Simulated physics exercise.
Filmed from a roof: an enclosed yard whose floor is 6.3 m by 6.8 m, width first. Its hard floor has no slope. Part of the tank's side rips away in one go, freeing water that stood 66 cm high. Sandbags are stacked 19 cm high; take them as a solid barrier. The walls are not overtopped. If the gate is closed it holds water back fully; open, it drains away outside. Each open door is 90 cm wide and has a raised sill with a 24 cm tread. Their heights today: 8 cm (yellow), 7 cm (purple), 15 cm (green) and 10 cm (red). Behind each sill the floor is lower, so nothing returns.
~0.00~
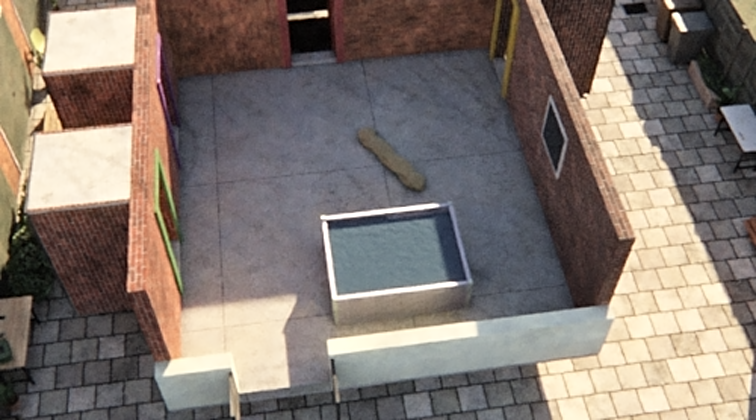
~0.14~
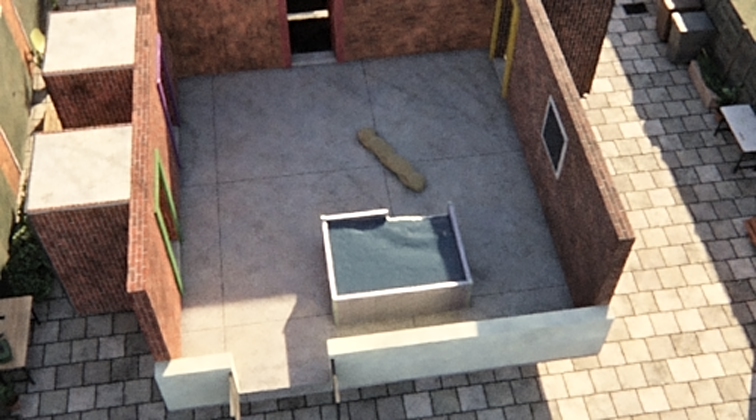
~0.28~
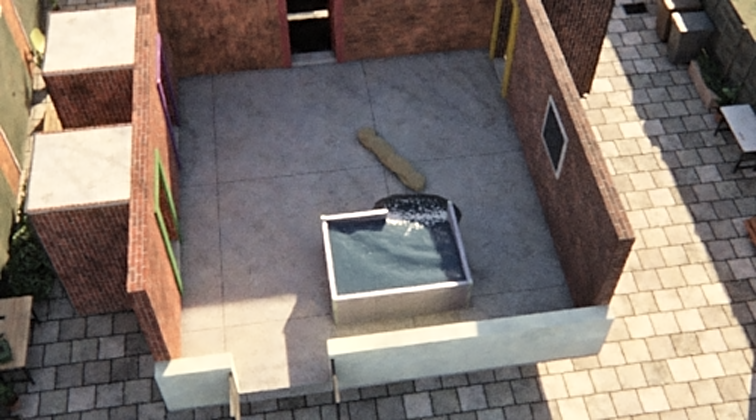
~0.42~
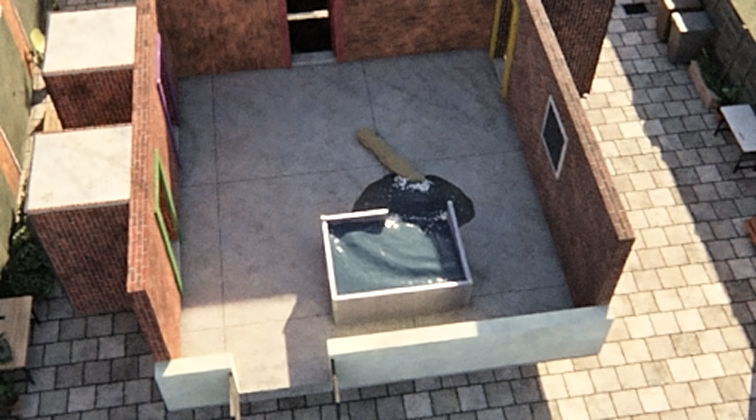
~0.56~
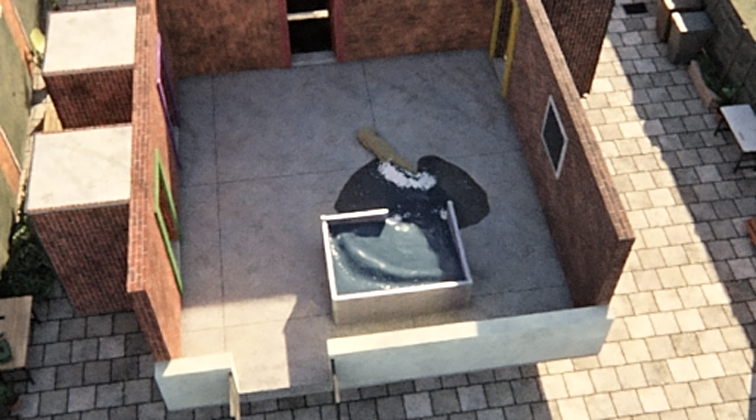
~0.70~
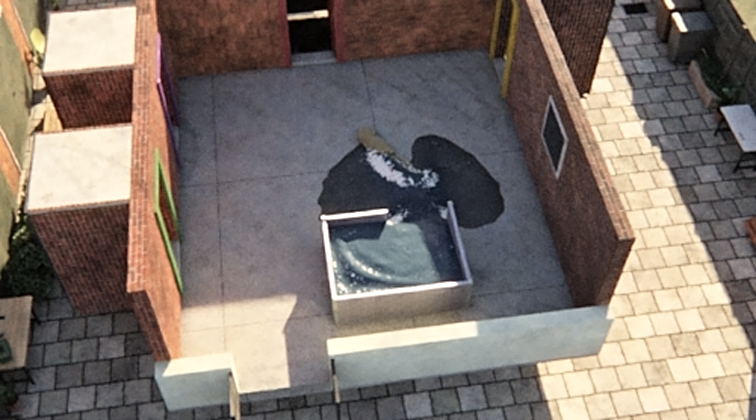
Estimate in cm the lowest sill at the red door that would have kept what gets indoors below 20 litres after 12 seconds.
At least 7 cm or so.
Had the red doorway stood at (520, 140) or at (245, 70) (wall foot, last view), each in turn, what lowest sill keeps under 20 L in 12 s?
About 14.5 and 9.5 cm.
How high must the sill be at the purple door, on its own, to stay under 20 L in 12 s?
Roughly 9.5 cm at purple.
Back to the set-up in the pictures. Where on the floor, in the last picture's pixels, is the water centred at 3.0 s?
Near (383, 182).
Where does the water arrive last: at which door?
It is the green one.
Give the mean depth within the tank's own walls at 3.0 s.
About 26 cm.
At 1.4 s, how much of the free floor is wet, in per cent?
About 25 per cent.
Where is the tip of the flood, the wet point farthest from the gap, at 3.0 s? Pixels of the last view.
Around (178, 82).
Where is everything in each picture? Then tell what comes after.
In the first frame, the tank at (395, 252) is whole and still, 66 cm deep; the red door at (312, 25) is dry.
In the second frame, water pours out on the far side and has run 0.3 m, to a hidden place; about 9 cm deep outside, 66 cm at the back.
In the third frame, the gap is on the far side, the front 0.8 m out at (390, 200); the back of the tank holds 66 cm.
In the fourth frame, the gap is on the far side, the front 1.3 m out at (389, 179); the back of the tank holds 64 cm.
In the fifth frame, water pours out on the far side and has run 1.7 m, to (376, 163); about 5 cm deep outside, 58 cm at the back.
In the sixth frame, the gap is on the far side, the front 2.2 m out at (433, 139); the back of the tank holds 56 cm; 2.5 m in a straight line remain to the red door at (312, 25).
After 1.4 s water covers 25 % of the floor, deepest (34 cm) near (404, 185); it has not reached the red door.
After 3.0 s water covers 50 % of the floor, deepest (28 cm) near (473, 53); 7 cm at the red door, 0 litres in over its 10 cm sill.
After 12.0 s water covers 95 % of the floor, deepest (8 cm) near (183, 386); 6 cm at the red door, 3 litres in over its 10 cm sill.
At the red door as built, the water arrived by 2.3 s and peaked near 11 cm at 4.6 s.
Run again over the same 12 s with other heights there, 35 litres in over 6 cm, 9 litres over 8.5 cm. The limit of 20 litres is kept from about 7 cm up.
